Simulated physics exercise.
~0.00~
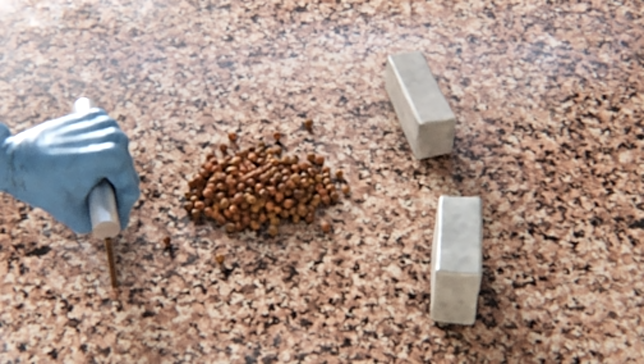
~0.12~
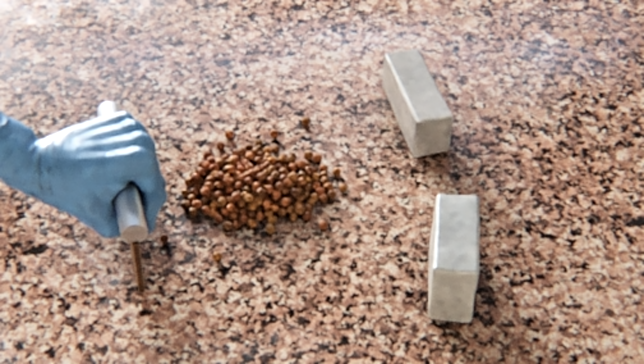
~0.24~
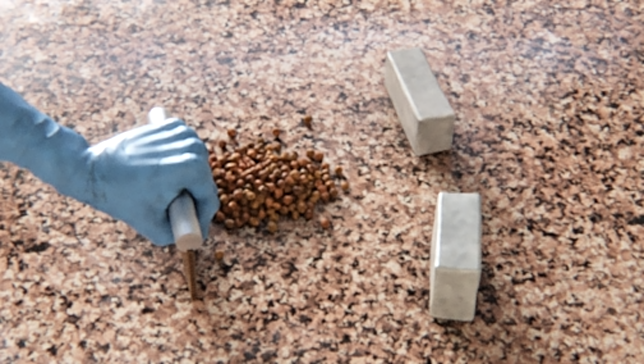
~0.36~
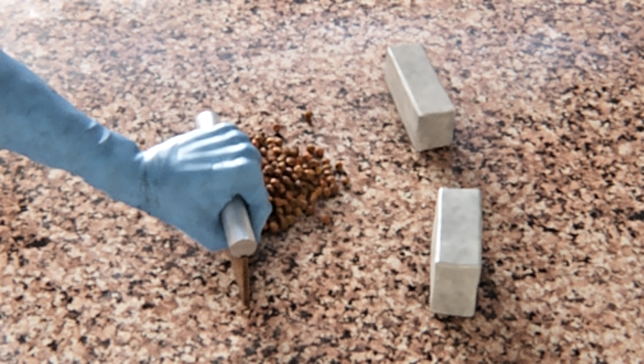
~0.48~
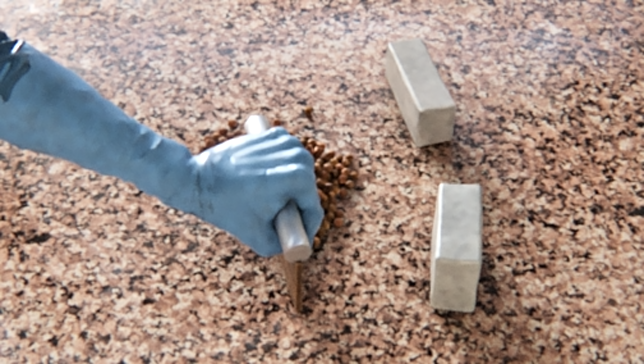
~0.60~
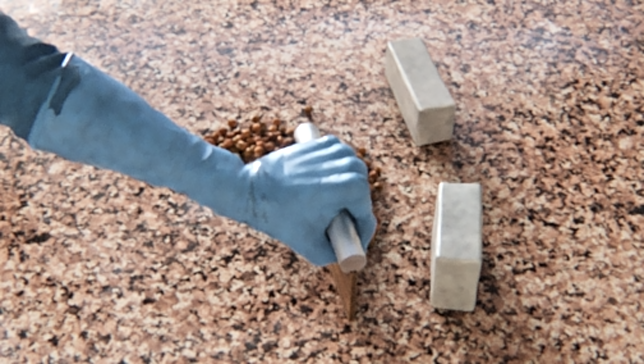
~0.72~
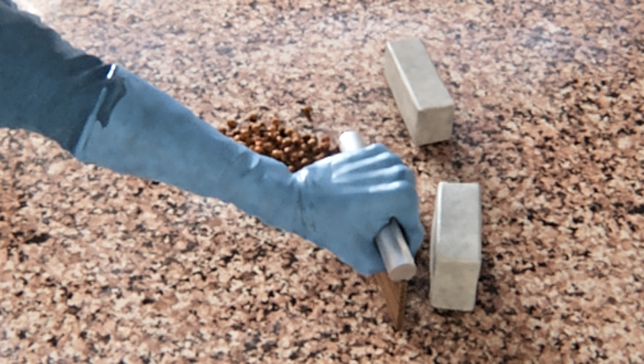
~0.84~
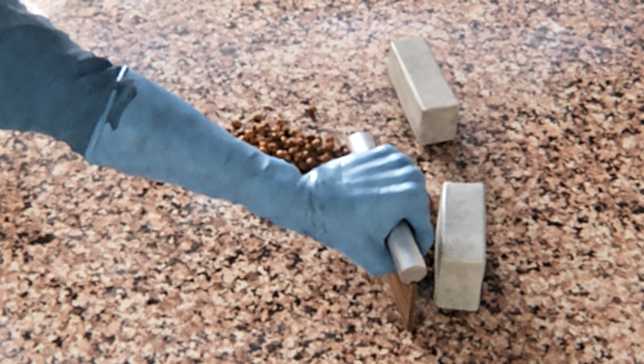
A hand in a light blue glove, its dark sleeve showing later, grips a pale grey bar with a thin brown blade beneath it at the left of a speckled pinkish-brown stone surface, seen from above at a slant. A heap of small round reddish-brown pieces lies near the middle, and two pale grey blocks stand apart at the right. The hand sweeps the scraper rightward, and the arm gradually covers much of the heap. It slows and stops beside the nearer block, with pieces still visible behind the arm, short of the blocks, and none seen in the gap.
